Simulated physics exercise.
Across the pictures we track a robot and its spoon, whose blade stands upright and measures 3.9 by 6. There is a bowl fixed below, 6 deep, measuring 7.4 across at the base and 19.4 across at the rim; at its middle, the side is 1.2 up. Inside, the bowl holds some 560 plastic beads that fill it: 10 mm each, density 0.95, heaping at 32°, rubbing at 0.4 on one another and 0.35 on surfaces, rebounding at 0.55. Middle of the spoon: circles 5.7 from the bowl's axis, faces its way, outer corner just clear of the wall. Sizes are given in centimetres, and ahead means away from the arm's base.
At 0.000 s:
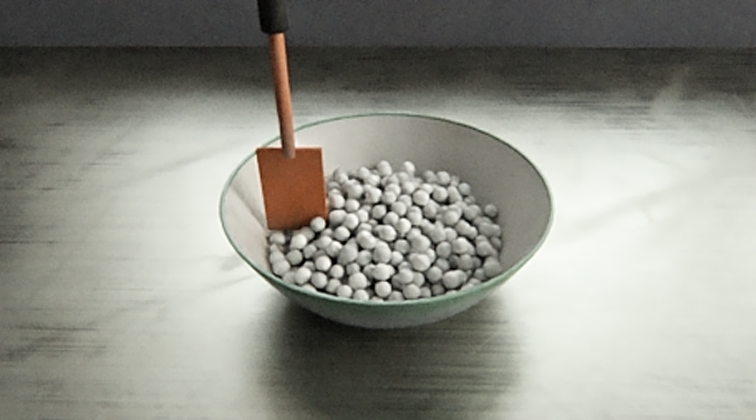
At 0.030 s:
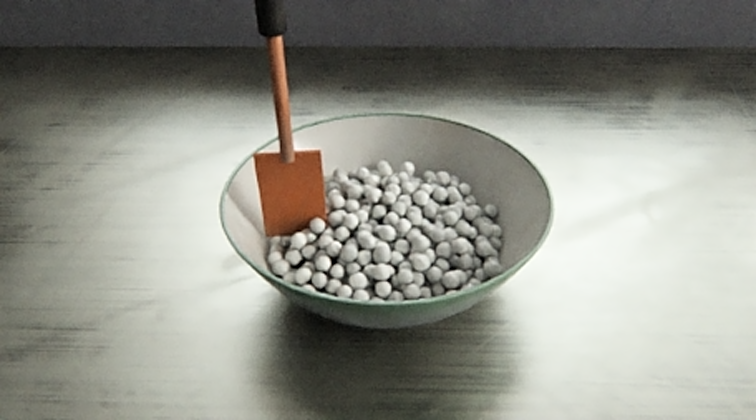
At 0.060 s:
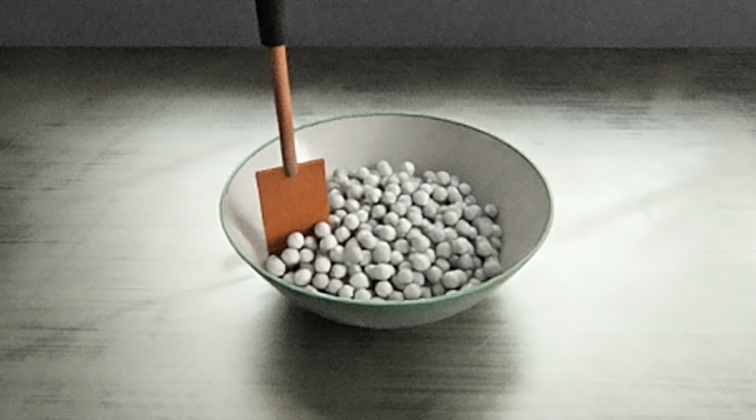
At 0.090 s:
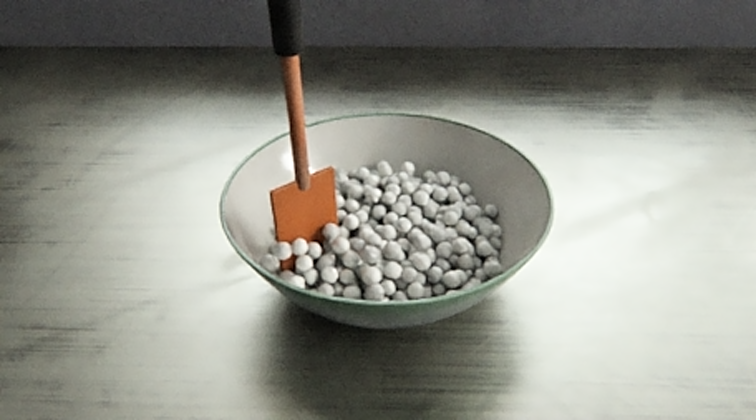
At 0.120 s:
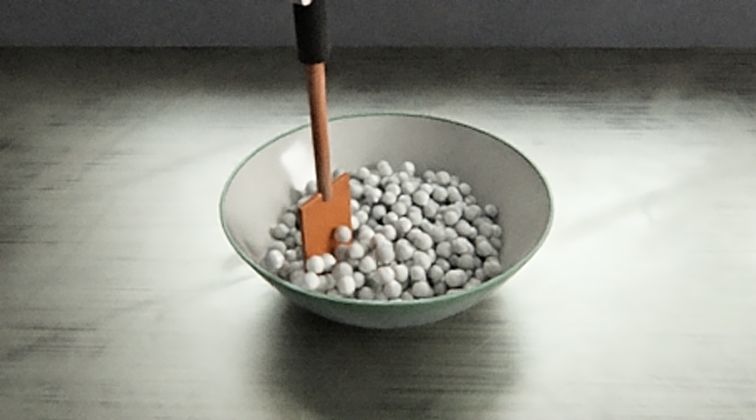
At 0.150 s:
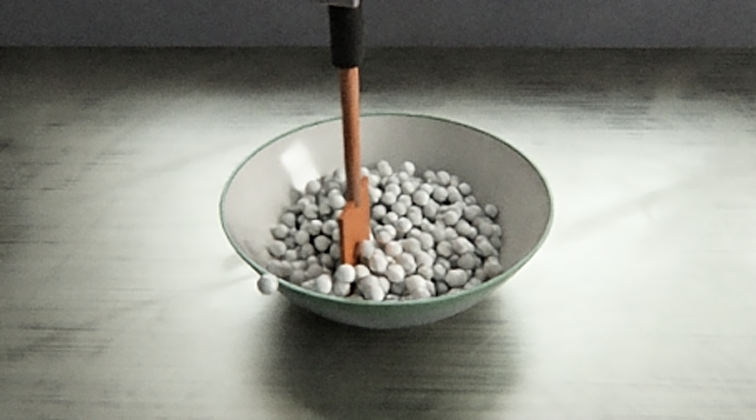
On a pale streaked tabletop, an orange spatula sinking into a bowl of whitish beads, turning edge-on while sweeping rightward through them.
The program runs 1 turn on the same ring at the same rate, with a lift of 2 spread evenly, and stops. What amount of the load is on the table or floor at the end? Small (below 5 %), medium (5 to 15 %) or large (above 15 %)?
It is small.
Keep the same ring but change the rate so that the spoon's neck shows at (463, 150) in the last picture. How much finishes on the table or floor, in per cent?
About 10 %.
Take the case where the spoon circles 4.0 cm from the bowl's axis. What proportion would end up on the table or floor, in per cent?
In that case some 5 %.
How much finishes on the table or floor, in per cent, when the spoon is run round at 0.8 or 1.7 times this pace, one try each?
It would be some 0 and 10 percent respectively.
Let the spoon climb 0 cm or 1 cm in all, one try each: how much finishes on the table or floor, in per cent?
I'd say some 15 per cent, and some 10 per cent.
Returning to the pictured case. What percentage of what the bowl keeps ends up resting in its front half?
It comes to near 45 percent.
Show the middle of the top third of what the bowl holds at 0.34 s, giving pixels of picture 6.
The top third is centred near (417, 214) in the last picture.
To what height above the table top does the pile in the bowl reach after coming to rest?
5.0 cm or so.
After 0.34 s, 184° round, highest piece 7 above the table; 553 in the bowl, 4 on the table or floor, 5 in flight or on the tool.
After 0.53 s, 294° round, highest piece 6 above the table; 551 in the bowl, 11 on the table or floor.
After 0.82 s, 0° round, highest piece 4 above the table; 551 in the bowl, 11 on the table or floor.
After 1.52 s, 0° round, highest piece 4 above the table; 551 in the bowl, 11 on the table or floor.
At rest, 551 in the bowl, 11 on the table or floor. That is 2 % on the table or floor.
